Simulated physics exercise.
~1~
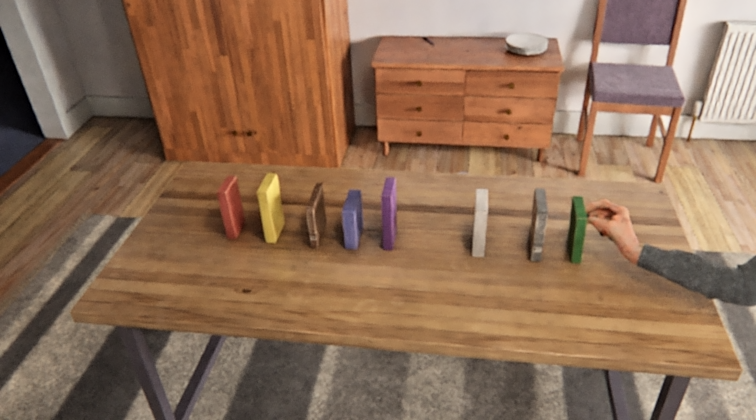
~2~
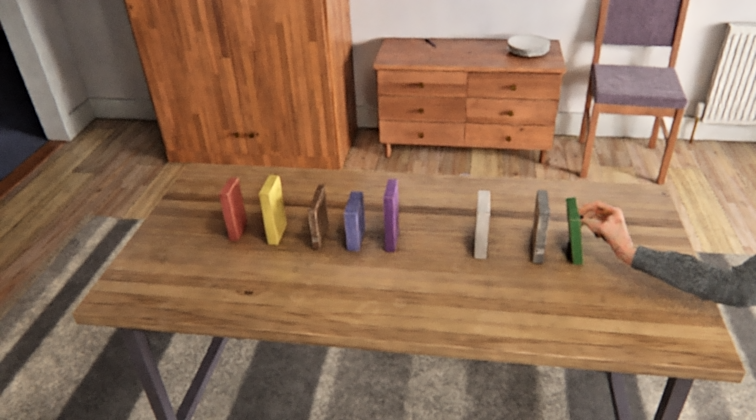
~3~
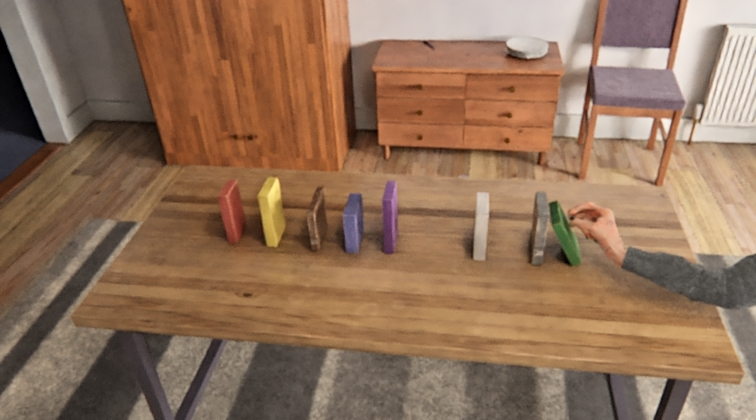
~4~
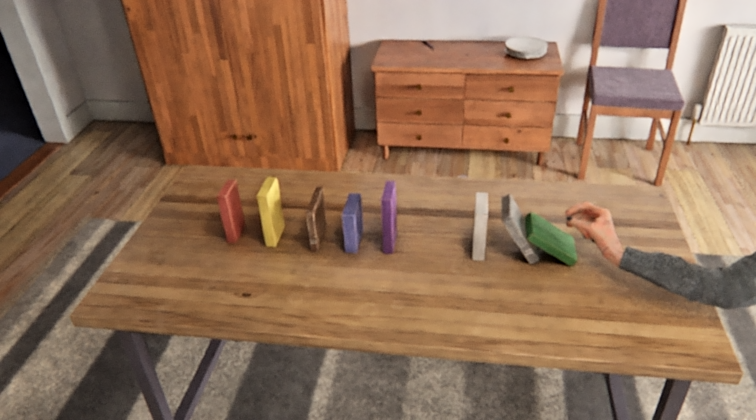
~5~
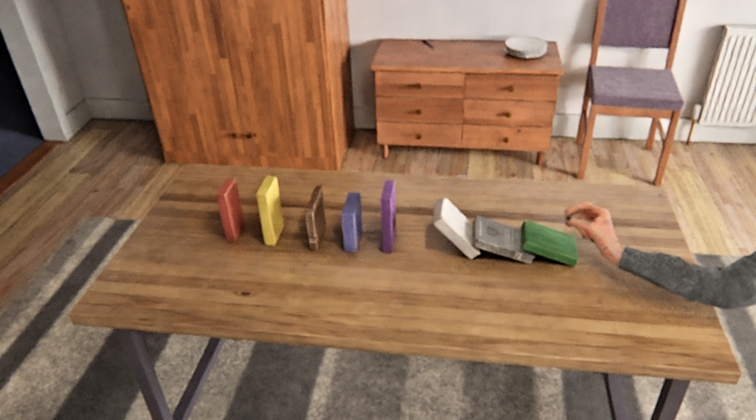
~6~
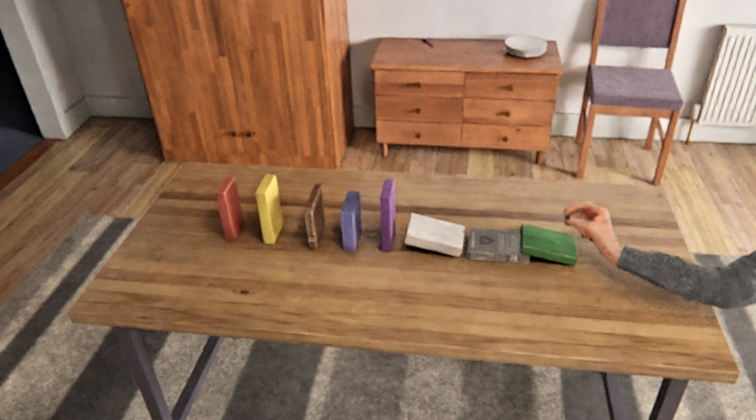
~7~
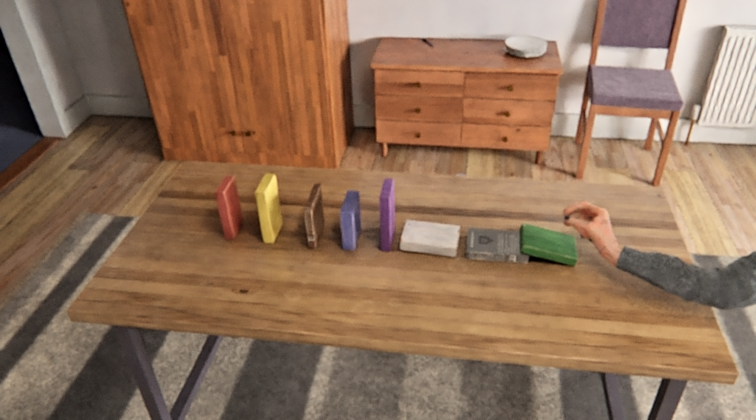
A green block stands at the right end of a row of upright flat pieces on a wooden table, seen from slightly above in a room with a wardrobe, drawers and a chair. To its left stand a grey packet and a white block, then, past a gap, purple, blue, brown, yellow and red pieces. A hand reaching in from the right tips the green block leftward into the grey packet. The packet topples against the white block, which falls left too. All three end up lying flat, the white one just short of the purple board, while the other five remain upright.
